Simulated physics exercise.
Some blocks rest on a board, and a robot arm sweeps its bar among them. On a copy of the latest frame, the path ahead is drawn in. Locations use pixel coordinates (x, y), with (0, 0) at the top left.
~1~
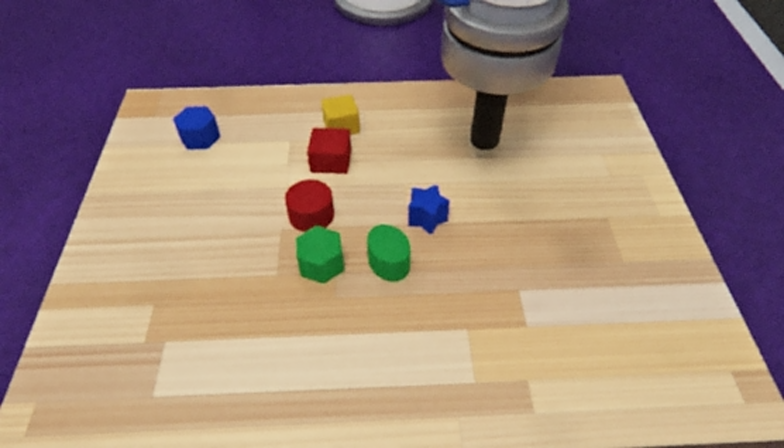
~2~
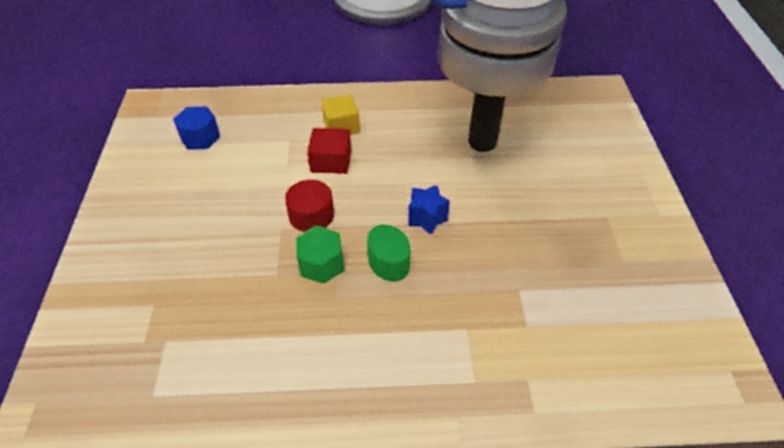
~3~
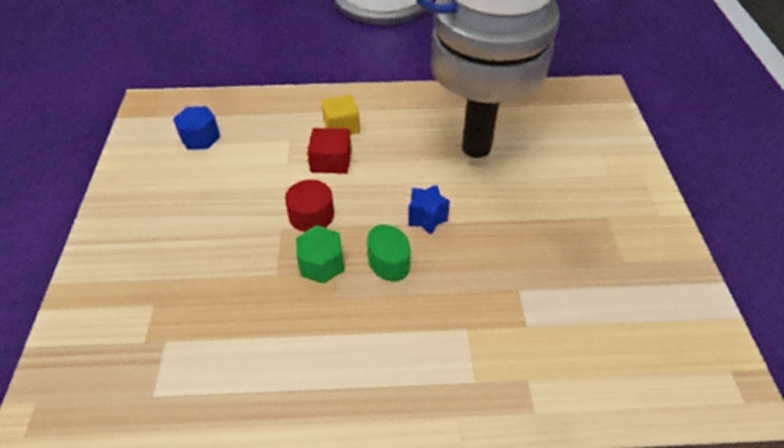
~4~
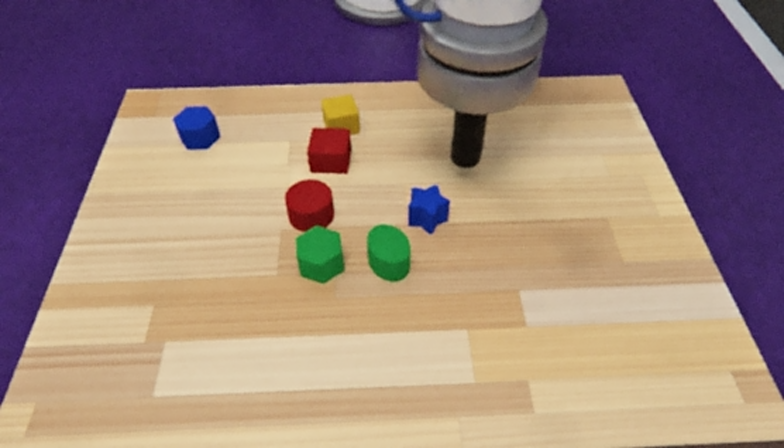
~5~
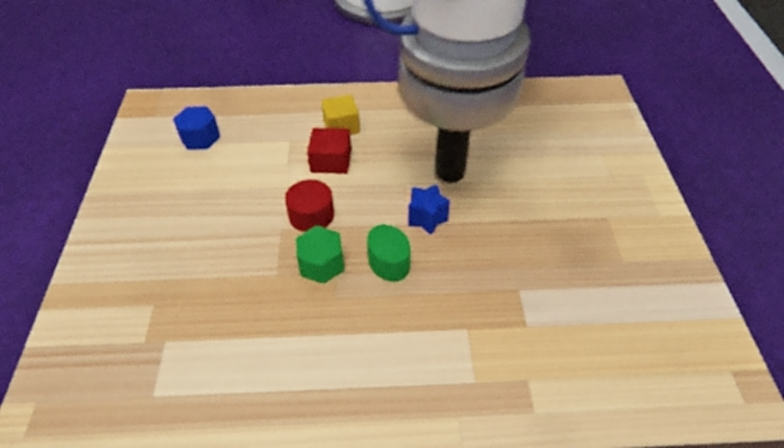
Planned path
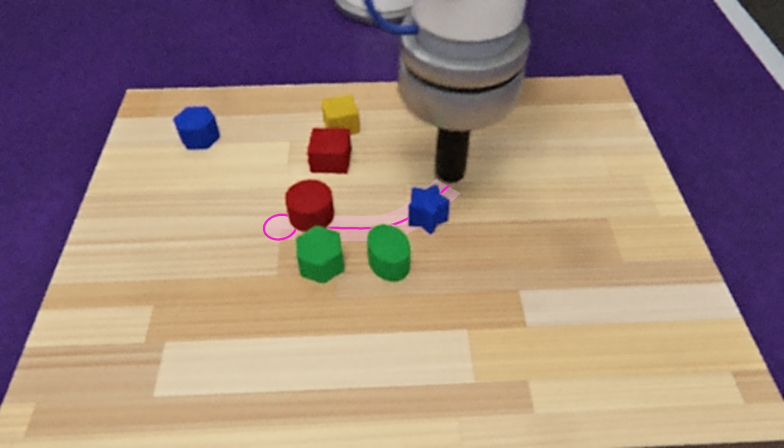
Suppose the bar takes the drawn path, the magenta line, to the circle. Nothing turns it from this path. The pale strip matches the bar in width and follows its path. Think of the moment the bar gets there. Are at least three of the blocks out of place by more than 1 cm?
I'd say yes.
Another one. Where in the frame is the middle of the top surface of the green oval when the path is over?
In the picture, that point is around (382, 262).
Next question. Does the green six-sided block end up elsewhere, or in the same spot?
That block stays.
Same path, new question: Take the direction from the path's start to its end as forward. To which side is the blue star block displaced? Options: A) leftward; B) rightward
It's A.
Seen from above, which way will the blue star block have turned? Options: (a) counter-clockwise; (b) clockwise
My pick is a.
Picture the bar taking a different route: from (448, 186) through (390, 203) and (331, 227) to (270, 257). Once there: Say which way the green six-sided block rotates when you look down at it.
Viewed from above: Anti-clockwise.
Drawn move, from (448, 186) by way of (407, 219) and (345, 228) to (280, 227).
What follows on the original path. One third of the way, bar (407, 207); green oval (385, 250); blue star block (411, 227), turned 50° anticlockwise.
Two thirds of the way, bar (343, 216); green oval (382, 262); blue star block (402, 228), turned 95° anticlockwise.
At the end, bar (277, 214); red circular block (265, 180); green six-sided block still; green oval (382, 262); blue star block (402, 228), turned 95° anticlockwise.
